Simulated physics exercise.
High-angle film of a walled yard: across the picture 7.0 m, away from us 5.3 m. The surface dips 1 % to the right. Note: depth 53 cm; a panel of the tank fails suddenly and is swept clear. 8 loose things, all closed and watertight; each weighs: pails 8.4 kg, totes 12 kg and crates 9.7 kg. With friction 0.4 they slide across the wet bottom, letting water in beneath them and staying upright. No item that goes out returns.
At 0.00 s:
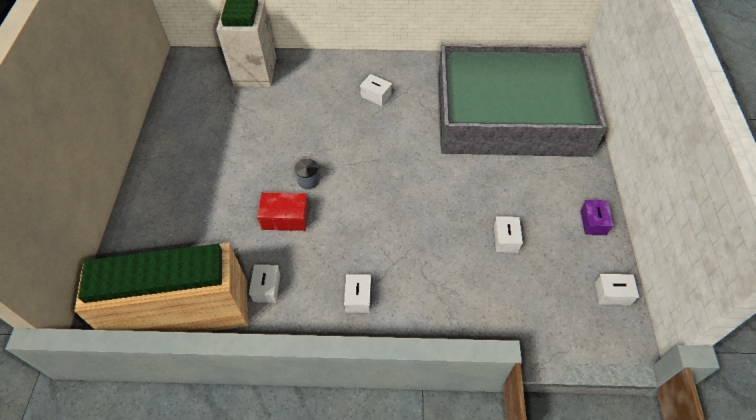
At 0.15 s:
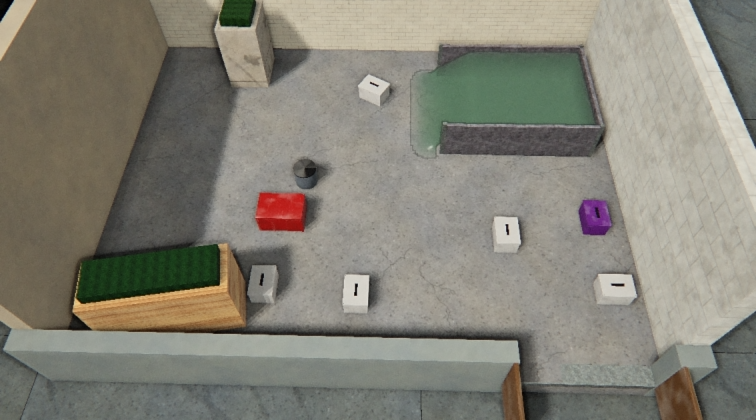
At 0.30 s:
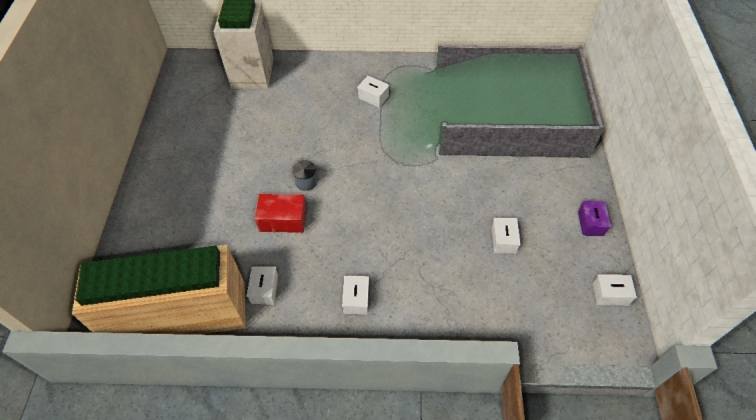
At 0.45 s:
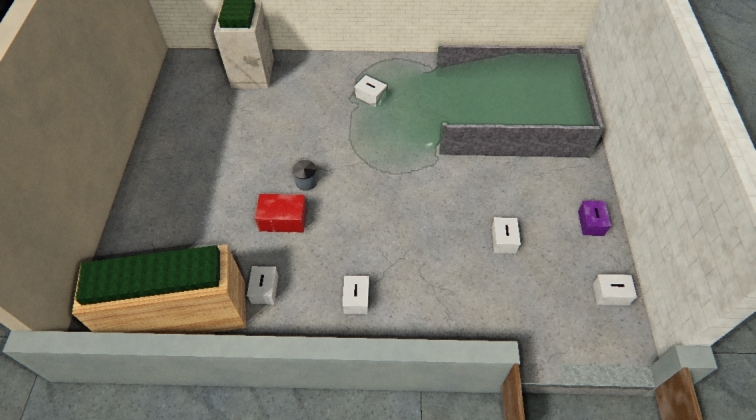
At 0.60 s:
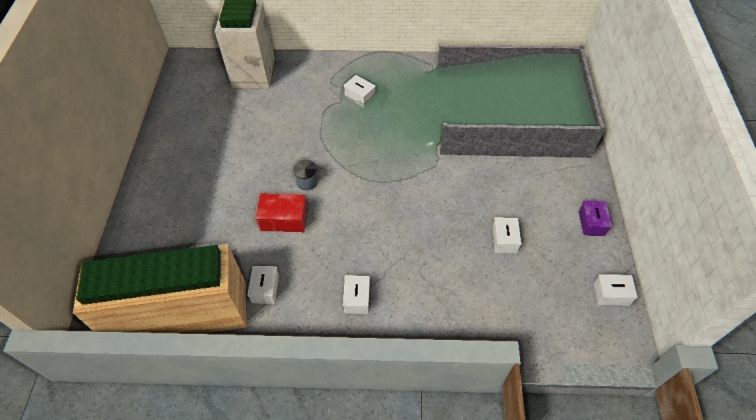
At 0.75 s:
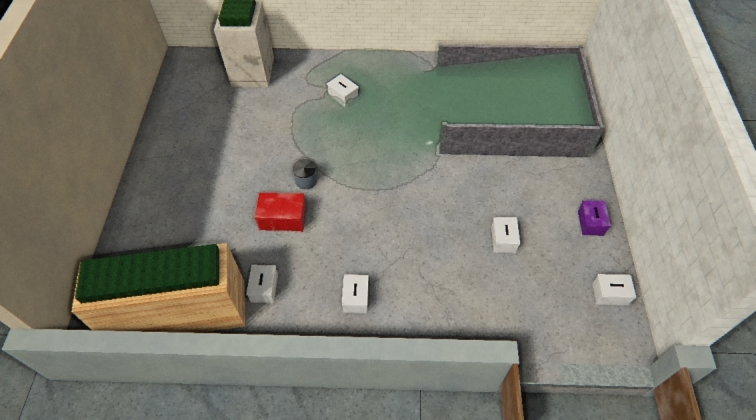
To begin with, a walled yard holds a tank of green water at the upper right, with pale boxes, a red crate and a purple tote scattered about. The tank's left side gives way and water spreads leftward across the floor, surrounding the nearest white box and pushing it a short way left.
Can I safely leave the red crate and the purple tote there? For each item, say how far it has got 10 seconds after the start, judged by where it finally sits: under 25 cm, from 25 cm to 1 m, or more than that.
Red crate: A long way, purple tote: Hardly any movement.
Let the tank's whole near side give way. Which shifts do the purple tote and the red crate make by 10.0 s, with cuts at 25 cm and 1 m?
Purple tote: Displaced far; red crate: Displaced a little.
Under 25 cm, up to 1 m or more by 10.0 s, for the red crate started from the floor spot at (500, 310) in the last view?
It ends far away.
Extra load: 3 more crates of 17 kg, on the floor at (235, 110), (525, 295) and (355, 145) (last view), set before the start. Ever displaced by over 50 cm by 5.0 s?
Note, same order as listed: Beyond the limit, inside the limit, beyond the limit.
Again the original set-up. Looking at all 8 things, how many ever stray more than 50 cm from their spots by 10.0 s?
The answer here is 4.
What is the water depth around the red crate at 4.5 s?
Around 15 cm.
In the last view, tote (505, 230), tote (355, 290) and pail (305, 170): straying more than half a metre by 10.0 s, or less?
In turn: Under, more, more.
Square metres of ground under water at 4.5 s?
Near 25 m2 in all.
After 2.0 s the red crate is near (269, 211), 0.2 m from its start, aground; the purple tote is near (596, 213), 0.0 m from its start, aground; 0 of 8 are out; 0 afloat.
After 4.5 s the red crate is near (121, 258), 2.0 m from its start, afloat; the purple tote is near (596, 213), 0.0 m from its start, aground; 0 of 8 are out; 2 afloat.
After 7.0 s the red crate is near (159, 184), 1.6 m from its start, afloat; the purple tote is near (596, 213), 0.0 m from its start, aground; 0 of 8 are out; 2 afloat.
After 10.0 s the red crate is near (215, 144), 1.5 m from its start, aground; the purple tote is near (596, 213), 0.0 m from its start, aground; 0 of 8 are out; 0 afloat.
